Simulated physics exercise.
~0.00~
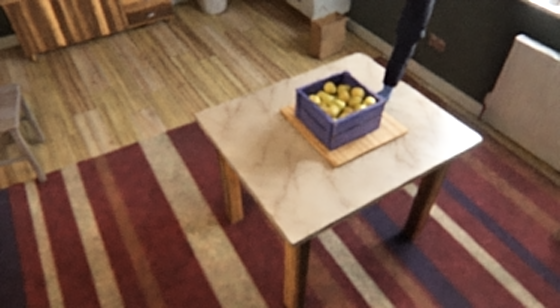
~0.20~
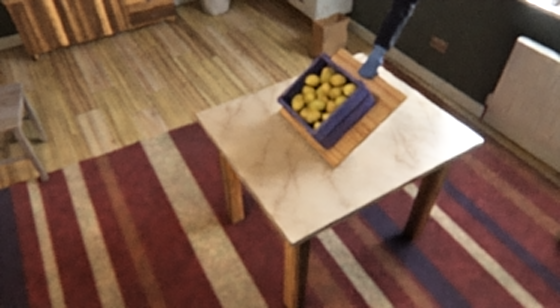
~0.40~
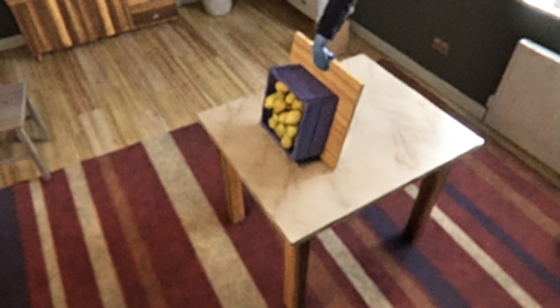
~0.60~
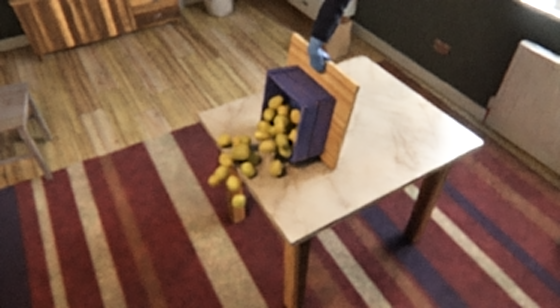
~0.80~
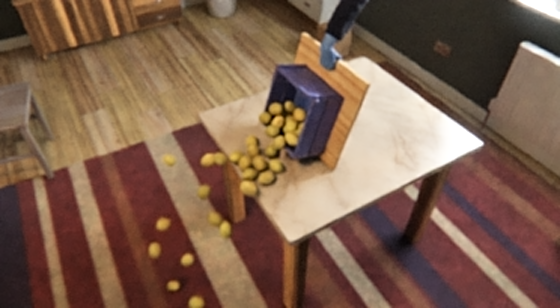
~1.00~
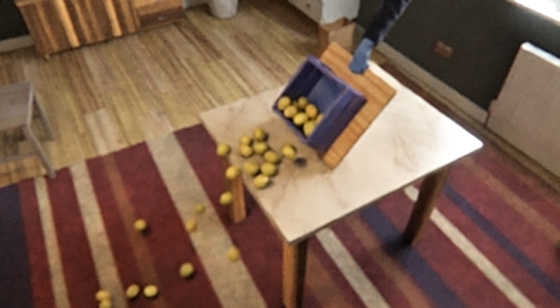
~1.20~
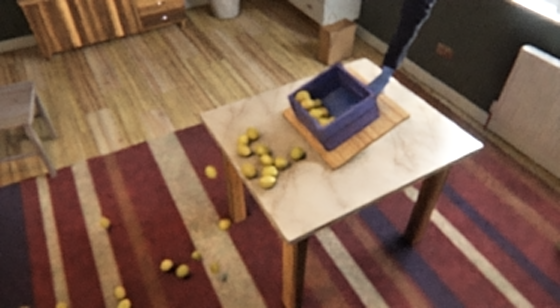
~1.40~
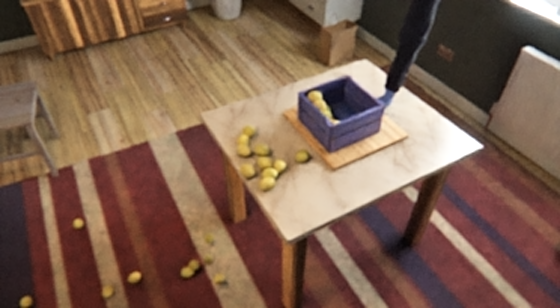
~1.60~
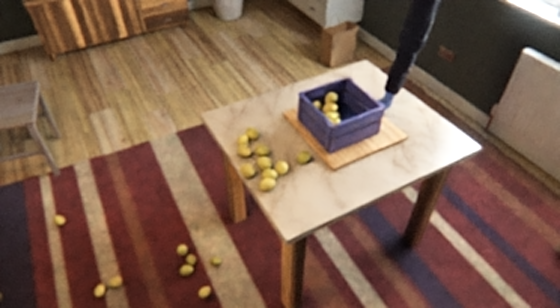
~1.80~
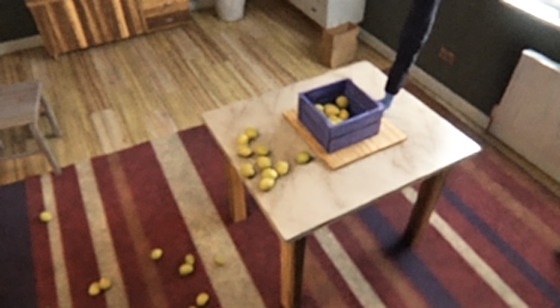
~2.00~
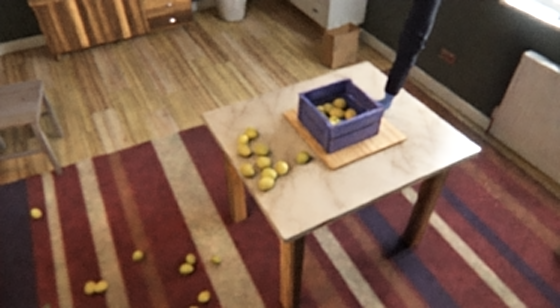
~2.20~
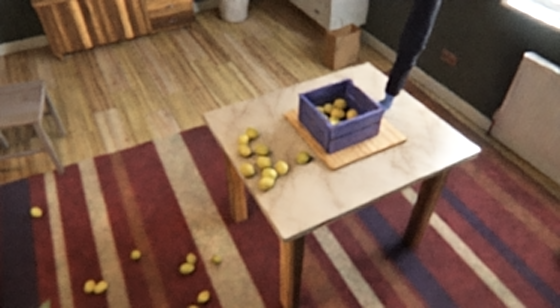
At the start, a blue tub full of yellow lemons sits on a wooden board on a pale table above a striped rug. A dark, gloved arm lifts the board's right side, tilting it and the tub steeply to the left until the board stands nearly upright. The lemons pour out over the tabletop, and many drop off the left edge and roll across the rug. The arm then lowers the board flat again, with the tub still on it. By the end, some lemons remain in the tub, while more than half lie outside, scattered on the table and rug.
